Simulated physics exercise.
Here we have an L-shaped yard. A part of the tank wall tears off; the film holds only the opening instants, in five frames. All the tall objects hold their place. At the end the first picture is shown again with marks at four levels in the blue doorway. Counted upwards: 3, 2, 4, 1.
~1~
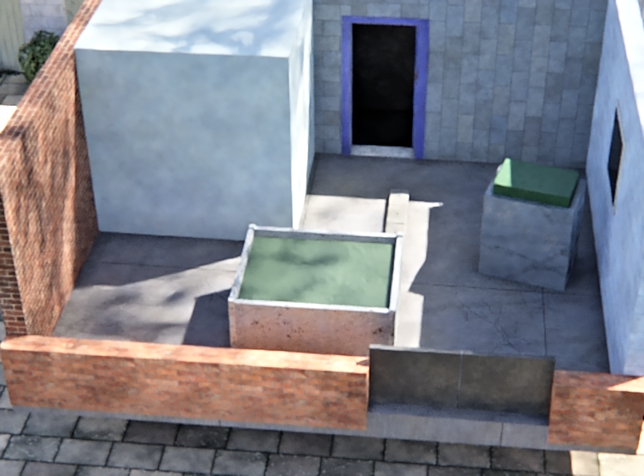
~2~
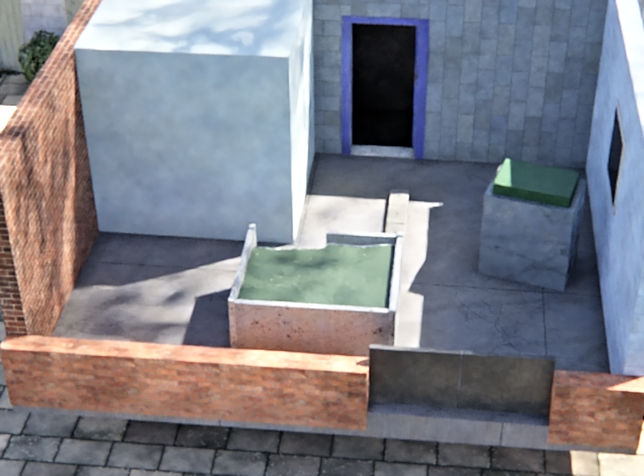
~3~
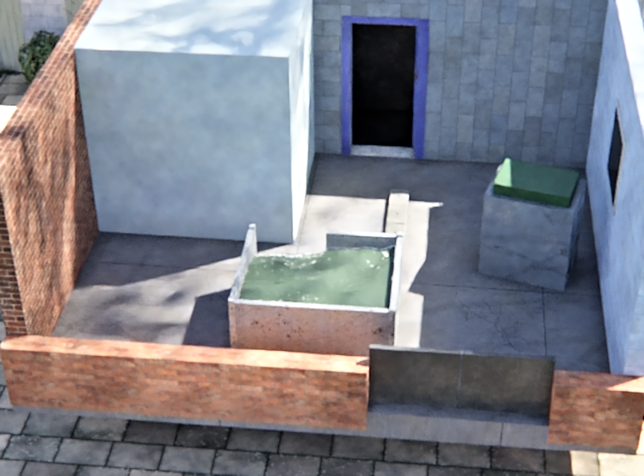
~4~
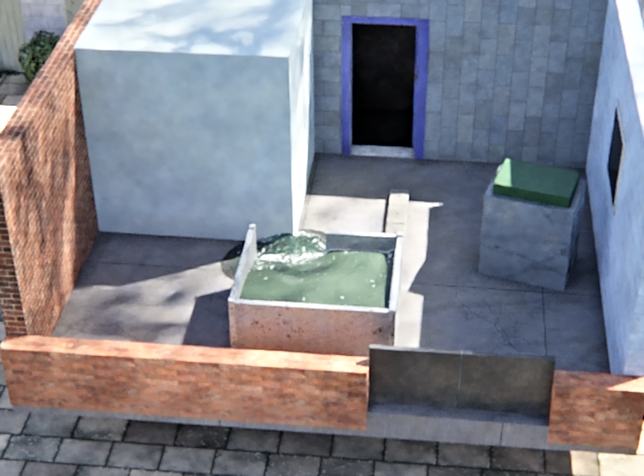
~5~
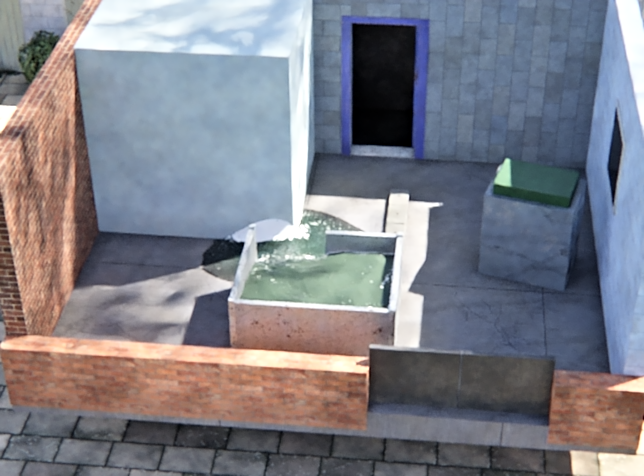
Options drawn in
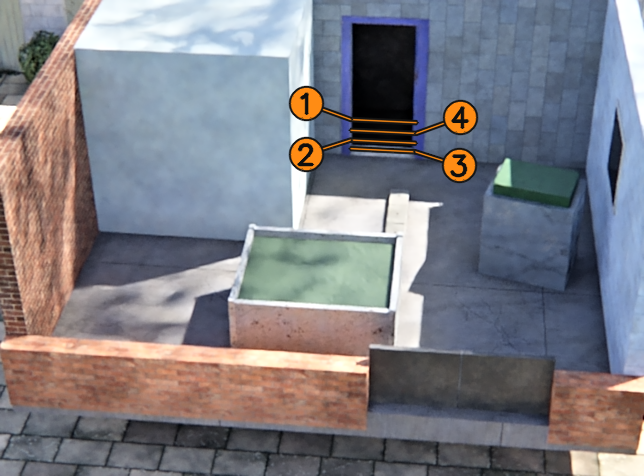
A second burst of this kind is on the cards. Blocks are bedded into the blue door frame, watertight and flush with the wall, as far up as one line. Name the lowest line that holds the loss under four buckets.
2.
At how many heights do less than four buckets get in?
Three.
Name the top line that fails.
3 it is.
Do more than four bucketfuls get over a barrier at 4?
No.
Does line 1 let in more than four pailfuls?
No.
On the marked copy, 1 at (383, 121); 2 at (383, 141); 3 at (382, 150); 4 at (383, 131); from the bottom up 3, 2, 4, 1.
Choosing 1, nothing gets over.
Choosing 2, a bucket or two gets in.
Choosing 3, some 15 bucketfuls get in.
Choosing 4, nothing gets over.
